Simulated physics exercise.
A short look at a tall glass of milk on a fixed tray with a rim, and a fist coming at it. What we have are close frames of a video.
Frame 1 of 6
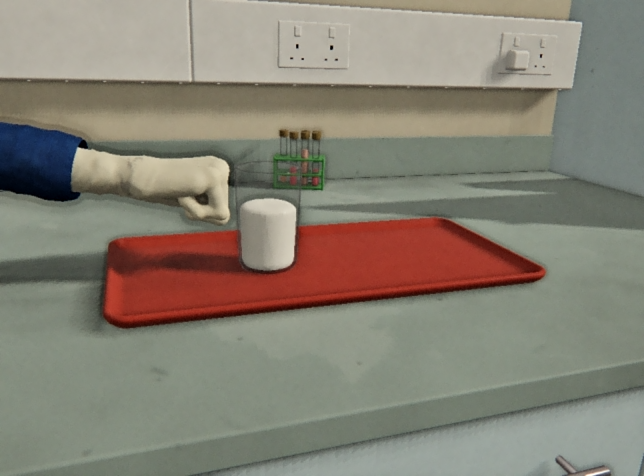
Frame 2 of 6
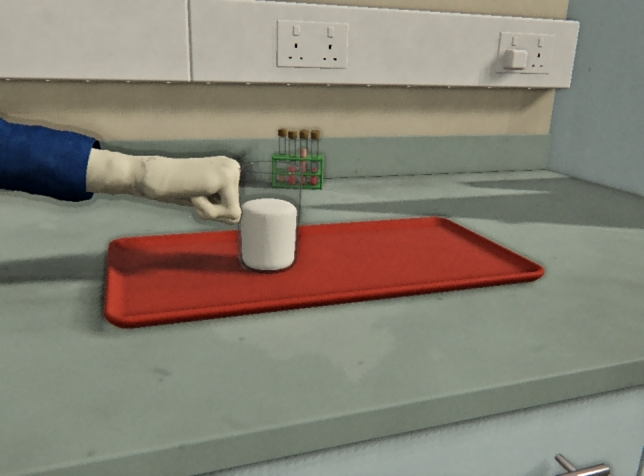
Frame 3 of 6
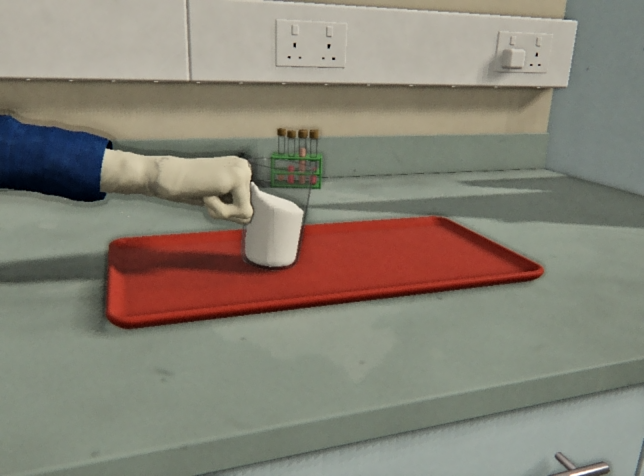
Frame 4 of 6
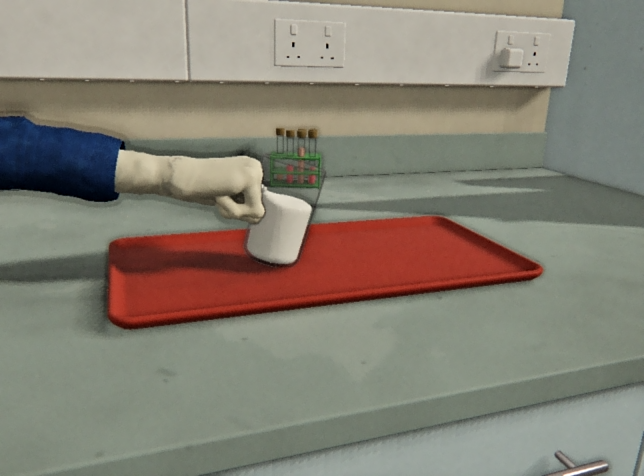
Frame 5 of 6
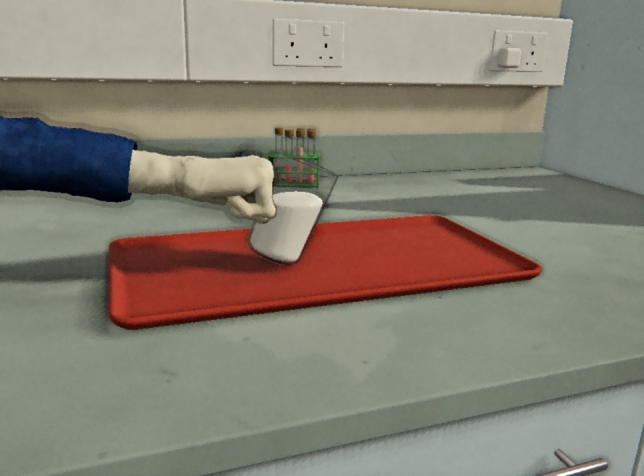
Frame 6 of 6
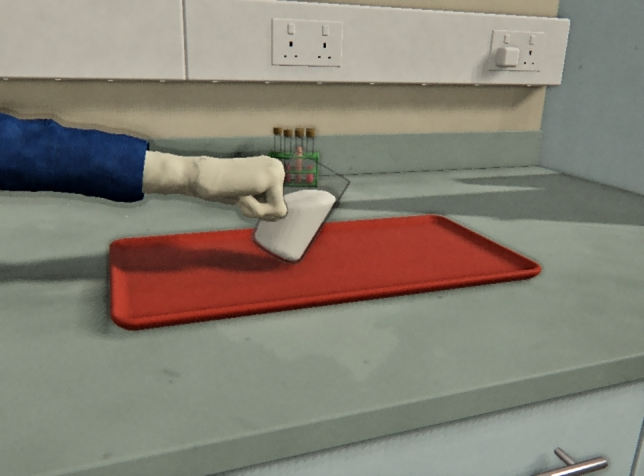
On a counter's red tray, a fist moves right and tilts a white-filled container rightward.
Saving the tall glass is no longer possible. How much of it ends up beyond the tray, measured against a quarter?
A quarter or more ends up beyond the tray.
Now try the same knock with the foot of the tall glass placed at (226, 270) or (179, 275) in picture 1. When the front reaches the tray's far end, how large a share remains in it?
I'd say about 50 per cent the first time, and about 40 per cent the second.
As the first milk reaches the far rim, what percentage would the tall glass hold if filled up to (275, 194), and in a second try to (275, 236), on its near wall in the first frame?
About 60 per cent, then about 55 per cent.
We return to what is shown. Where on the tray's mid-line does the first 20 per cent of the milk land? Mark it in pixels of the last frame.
Landing point, centre line: Approx. (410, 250).
A moment on, the tall glass is falling and 100 per cent is in the glass, 0 on the tray and 0 above or beyond its rim.
Next, the tall glass lies on its side and 72 per cent is in the glass, 18 on the tray and 10 above or beyond its rim.
Then the tall glass lies on its side and 38 per cent is in the glass, 43 on the tray and 19 above or beyond its rim.
Later the tall glass lies on its side and 19 per cent is in the glass, 31 on the tray and 49 above or beyond its rim.
Finally, 50 per cent is held by tray and glass, 50 is off the tray.
